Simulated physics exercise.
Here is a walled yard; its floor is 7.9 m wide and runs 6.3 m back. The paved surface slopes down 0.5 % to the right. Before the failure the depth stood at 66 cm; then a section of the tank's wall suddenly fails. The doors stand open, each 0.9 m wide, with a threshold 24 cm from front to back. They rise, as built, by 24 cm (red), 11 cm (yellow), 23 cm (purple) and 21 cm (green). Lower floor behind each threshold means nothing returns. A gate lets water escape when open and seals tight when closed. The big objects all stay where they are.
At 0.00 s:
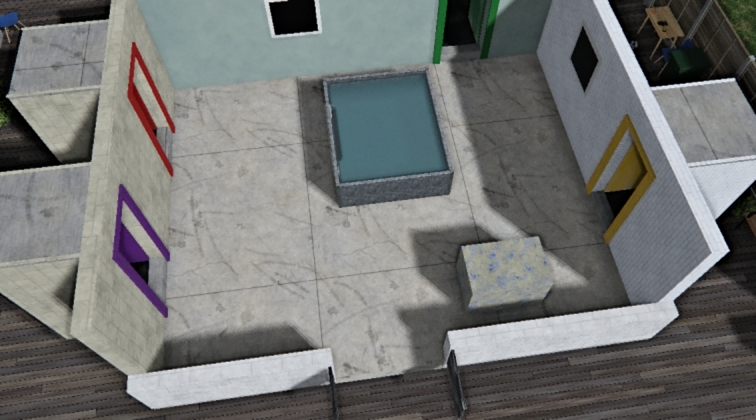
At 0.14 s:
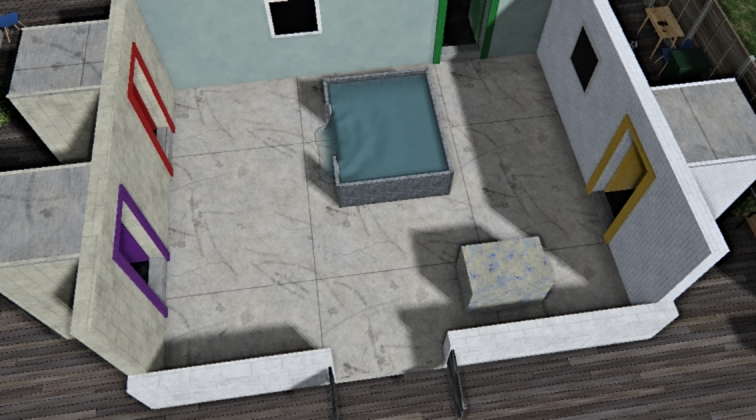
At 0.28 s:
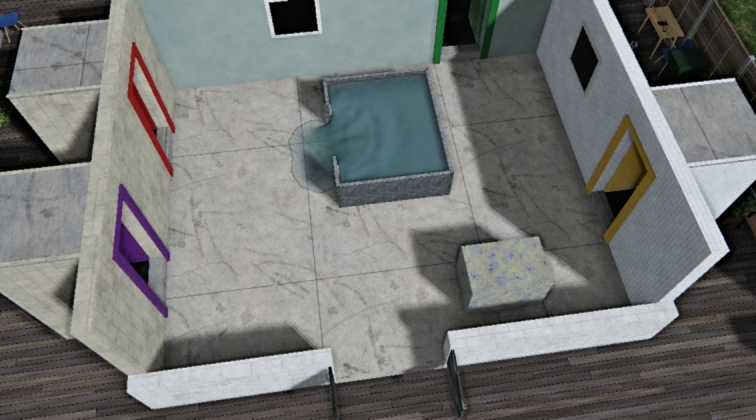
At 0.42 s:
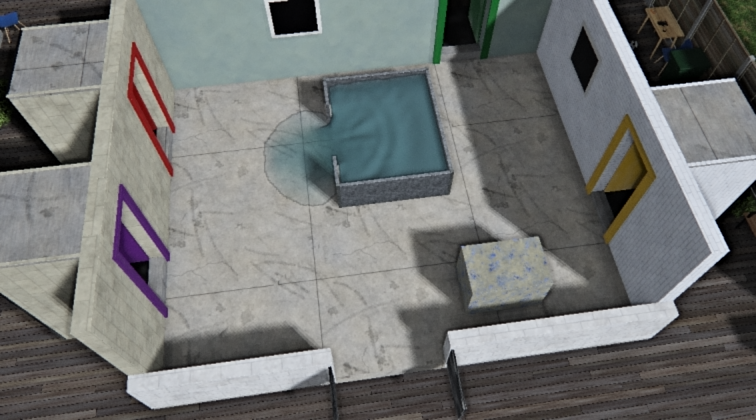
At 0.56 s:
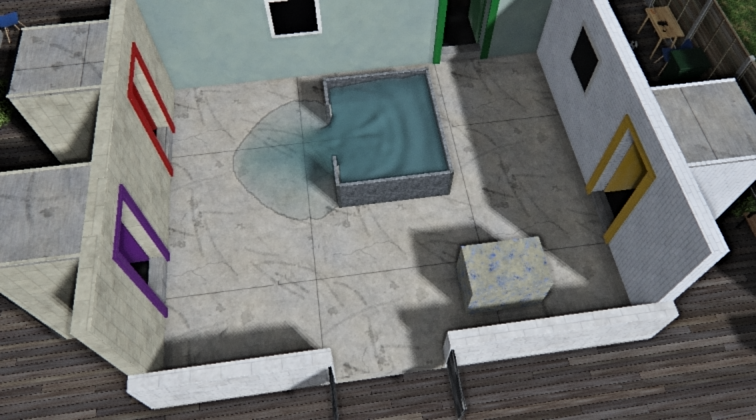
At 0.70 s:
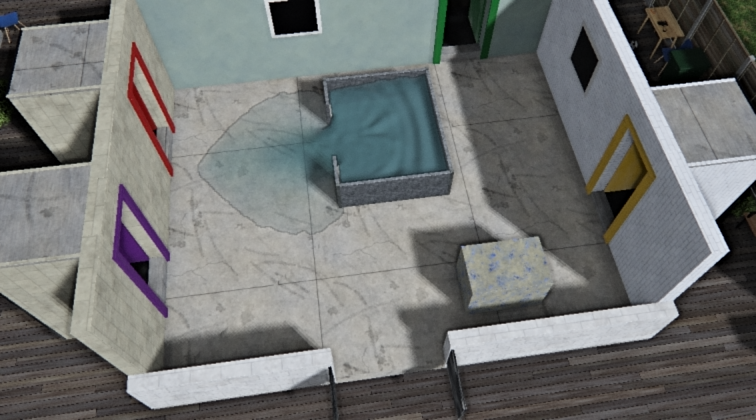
Water pours through a gap in the tank's left side and spreads across the paved floor.
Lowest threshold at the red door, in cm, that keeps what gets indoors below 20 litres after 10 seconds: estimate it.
My estimate is 24.5 cm.
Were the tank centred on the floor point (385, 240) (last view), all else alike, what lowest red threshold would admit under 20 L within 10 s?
Some 9.0 cm.
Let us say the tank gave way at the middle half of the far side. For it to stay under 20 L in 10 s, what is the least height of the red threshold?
Roughly 14.0 cm.
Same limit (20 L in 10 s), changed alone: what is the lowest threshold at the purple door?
I'd raise purple to close to 10.0 cm.
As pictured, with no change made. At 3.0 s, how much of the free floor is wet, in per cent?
Close to 35 per cent is wet.
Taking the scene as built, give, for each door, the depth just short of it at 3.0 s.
In cm: Red 27, yellow 0, purple 15, green 0.
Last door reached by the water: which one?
It's the yellow door.
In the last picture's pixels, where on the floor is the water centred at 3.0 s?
Roughly (301, 165).
After 1.4 s water covers 25 % of the floor, deepest (38 cm) near (329, 155); 28 cm at the red door, 1 litre in over its 24 cm threshold.
After 3.0 s water covers 35 % of the floor, deepest (30 cm) near (173, 150); 27 cm at the red door, 18 litres in over its 24 cm threshold.
After 10.0 s water covers 90 % of the floor, deepest (12 cm) near (532, 58); 7 cm at the red door, 22 litres in over its 24 cm threshold.
At the red door as built, the water arrived by 1.0 s and peaked near 31 cm at 2.2 s.
With a threshold of 20 cm, 61 litres would have come in within the 10 s; with 27 cm, 6 litres. So under 20 litres takes about 24.5 cm.
